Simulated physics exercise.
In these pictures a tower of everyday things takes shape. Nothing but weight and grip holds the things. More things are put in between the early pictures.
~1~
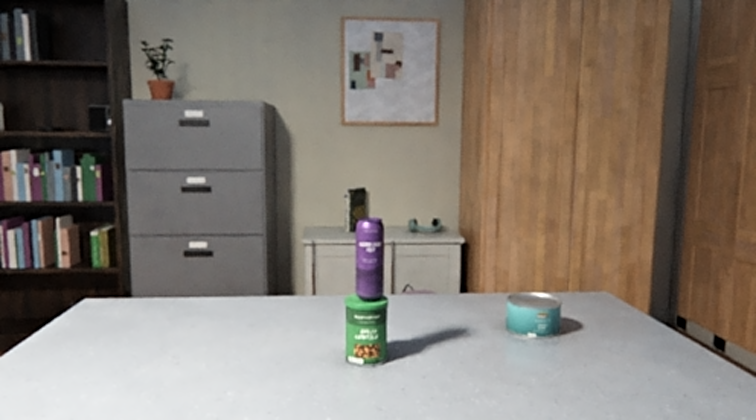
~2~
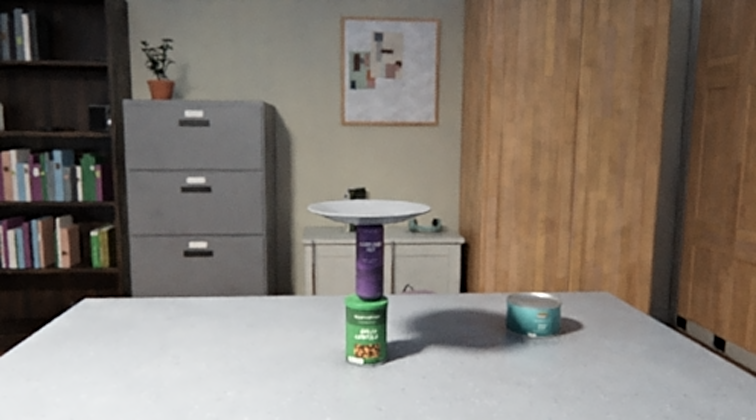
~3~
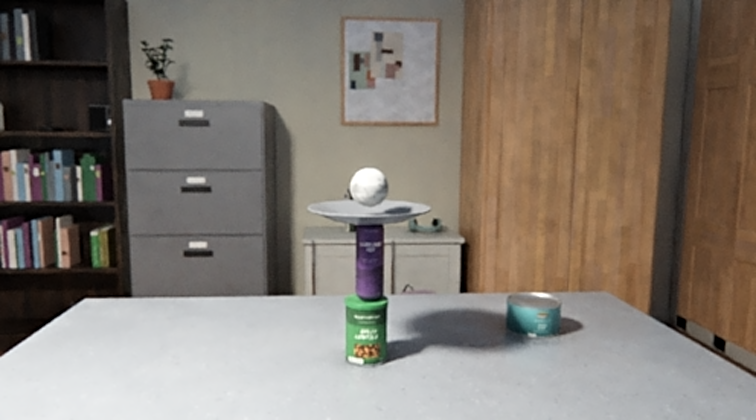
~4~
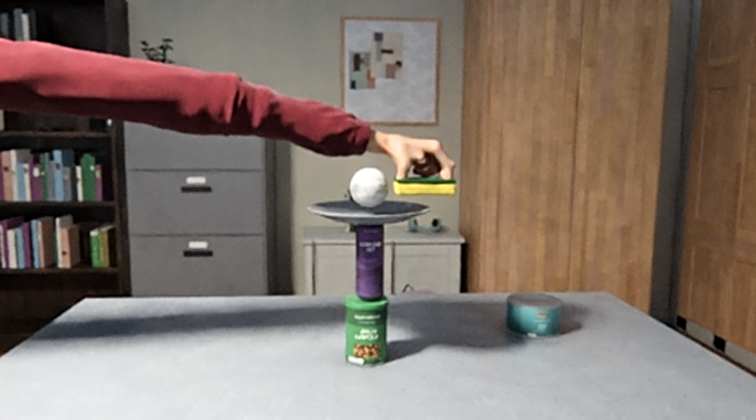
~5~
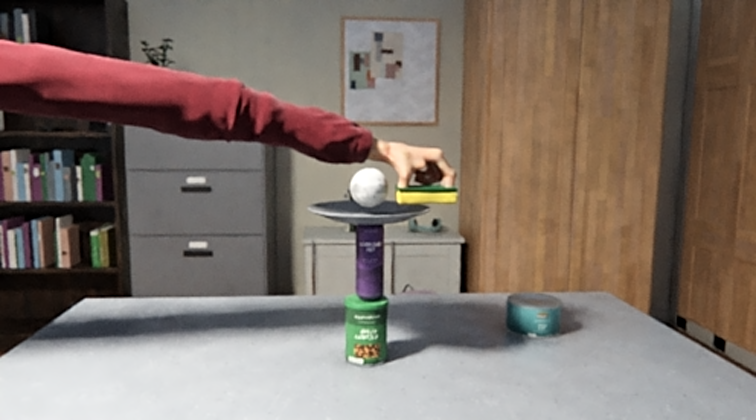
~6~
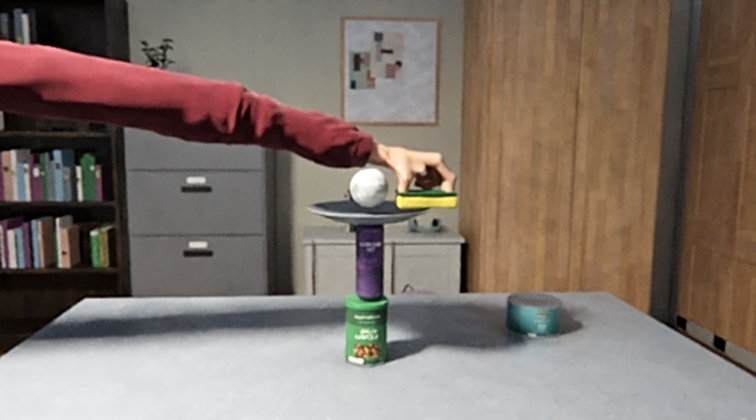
On an office table, a plate and white ball appear atop stacked cans, then a hand lowers a yellow sponge beside the ball.
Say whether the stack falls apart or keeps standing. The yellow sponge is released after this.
Short answer: It's safe.
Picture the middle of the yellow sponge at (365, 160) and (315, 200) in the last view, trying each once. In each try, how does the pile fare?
First try: It gives way; second try: It keeps its balance.
Then, 0.50 s after the last picture, nothing has stirred.
Then, 1.50 s after the last picture, yellow sponge resting near (426, 199).
At rest, all 6 in place. Seen from the same camera at the end, yellow sponge near (426, 199). The pile holds.
